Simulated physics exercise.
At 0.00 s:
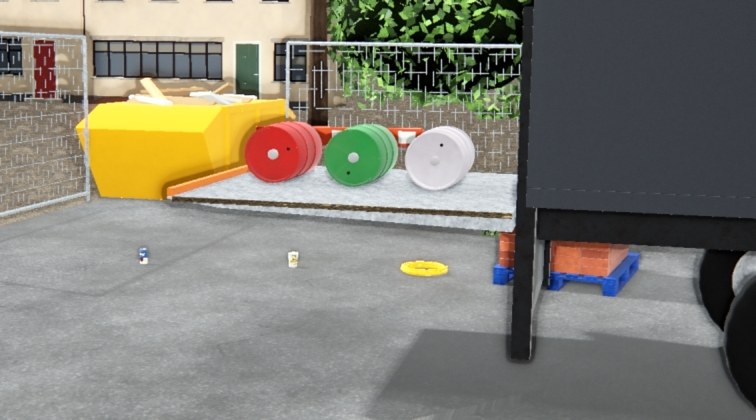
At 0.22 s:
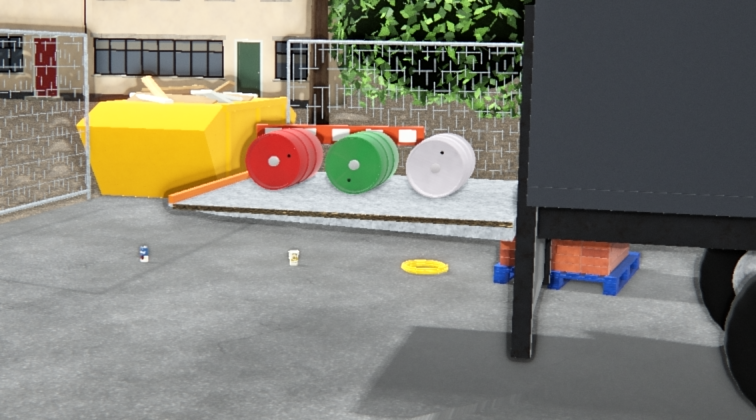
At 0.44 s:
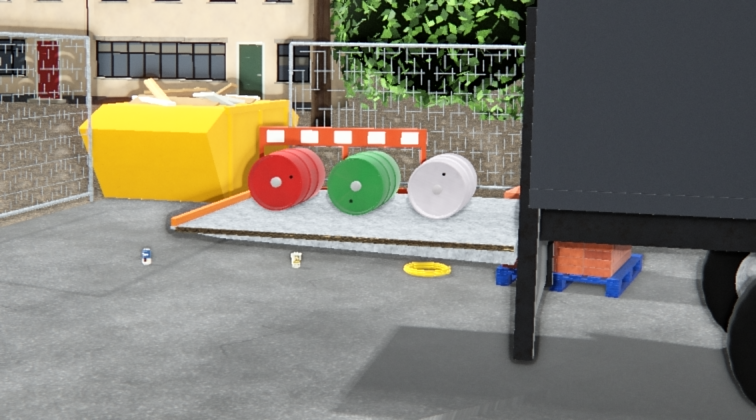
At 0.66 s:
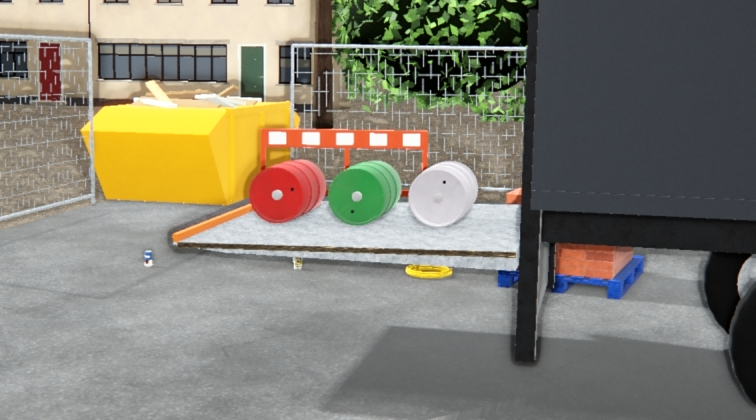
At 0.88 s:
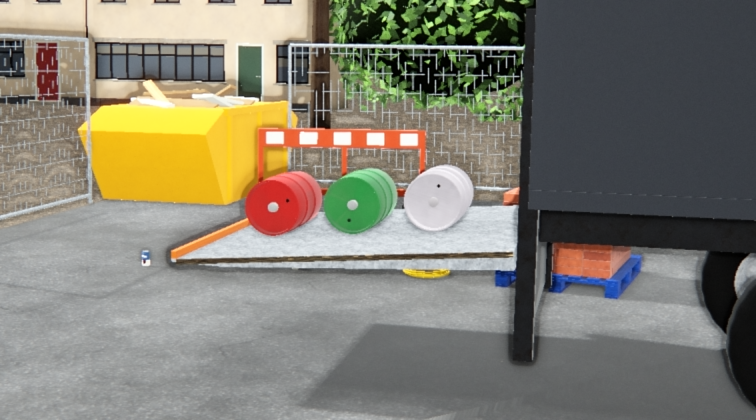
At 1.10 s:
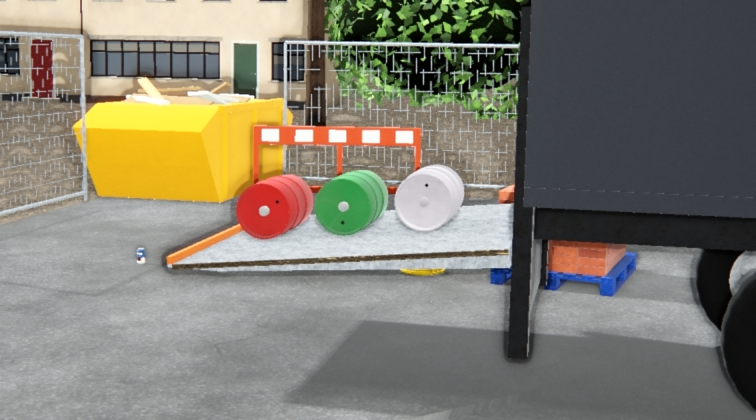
In a fenced yard beside a dark lorry, a raised tail lift carries red, green and white kegs lying on their sides in a row. The platform lowers a short way with them, then its outer left end tilts slightly downward, while the kegs keep their places on it.
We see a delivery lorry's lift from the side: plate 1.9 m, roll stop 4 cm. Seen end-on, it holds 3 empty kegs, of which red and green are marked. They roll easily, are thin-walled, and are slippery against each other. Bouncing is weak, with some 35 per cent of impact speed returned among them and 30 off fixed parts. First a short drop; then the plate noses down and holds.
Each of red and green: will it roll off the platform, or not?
Verdict: Red does not; green does not.
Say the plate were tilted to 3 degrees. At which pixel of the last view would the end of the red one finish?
Around pixel (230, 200).
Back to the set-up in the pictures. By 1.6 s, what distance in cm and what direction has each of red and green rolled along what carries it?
Red 20 left, green 20 left.
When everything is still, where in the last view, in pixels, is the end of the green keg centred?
I'd say somewhere close to (286, 210).
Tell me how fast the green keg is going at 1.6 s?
0.4 m/s, give or take.
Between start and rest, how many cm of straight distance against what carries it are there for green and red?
For green it's 40, and for red it's 25.
By 1.6 s, red is on the plate, 15 cm from the stop, rolling left; green is on the plate, 70 cm from the stop, rolling left; 0 of 3 are off.
Finally (2.3 s), red is on the plate, 10 cm from the stop; green is on the plate, 50 cm from the stop; 0 of 3 are off.
